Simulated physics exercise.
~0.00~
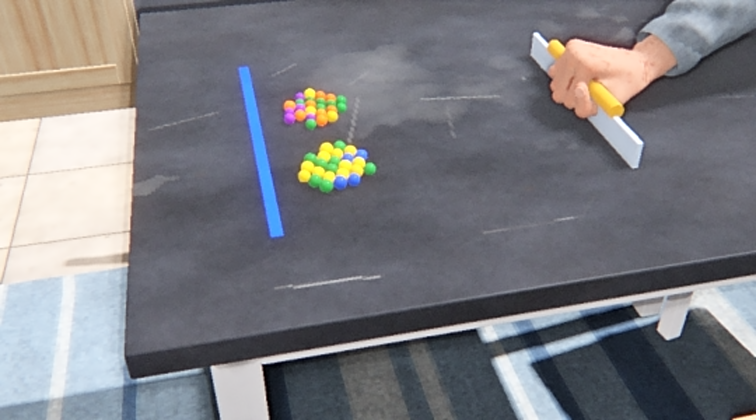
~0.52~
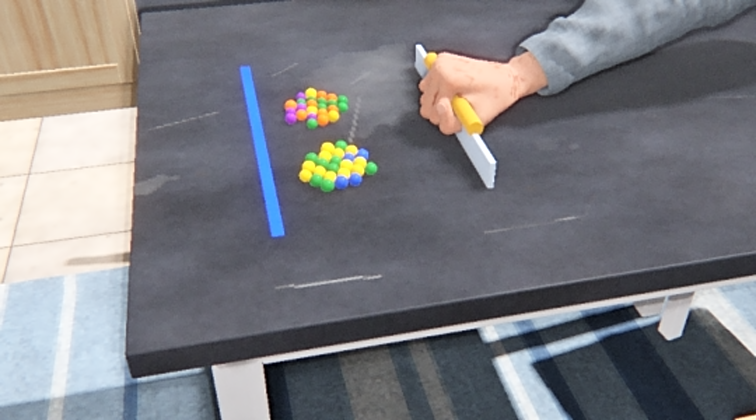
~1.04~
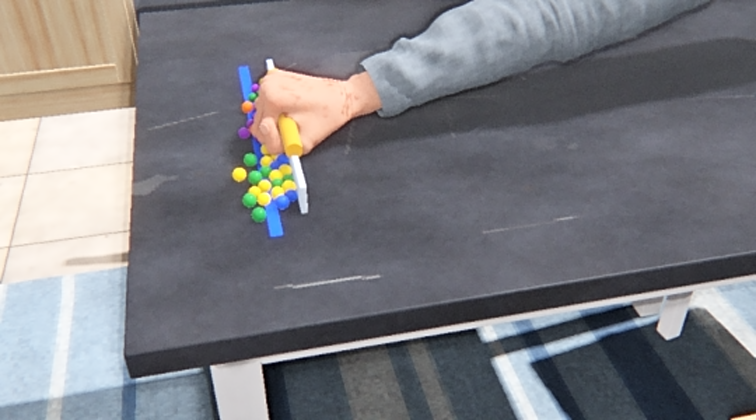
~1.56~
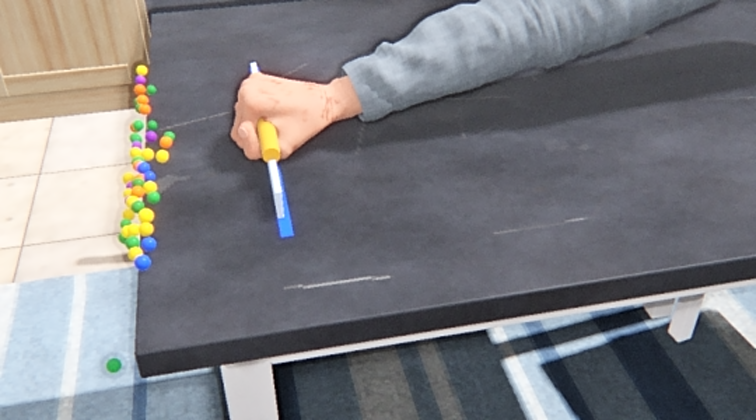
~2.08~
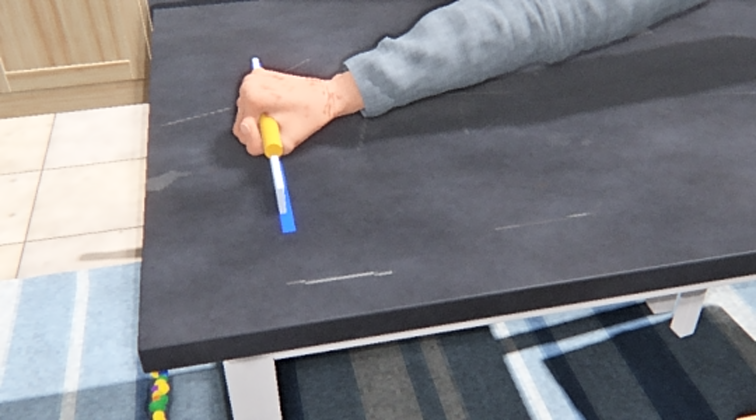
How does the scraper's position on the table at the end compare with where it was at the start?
At the start the scraper was over on the right side of the table, well away from the balls. By the end it was on the left side, resting at the blue tape.
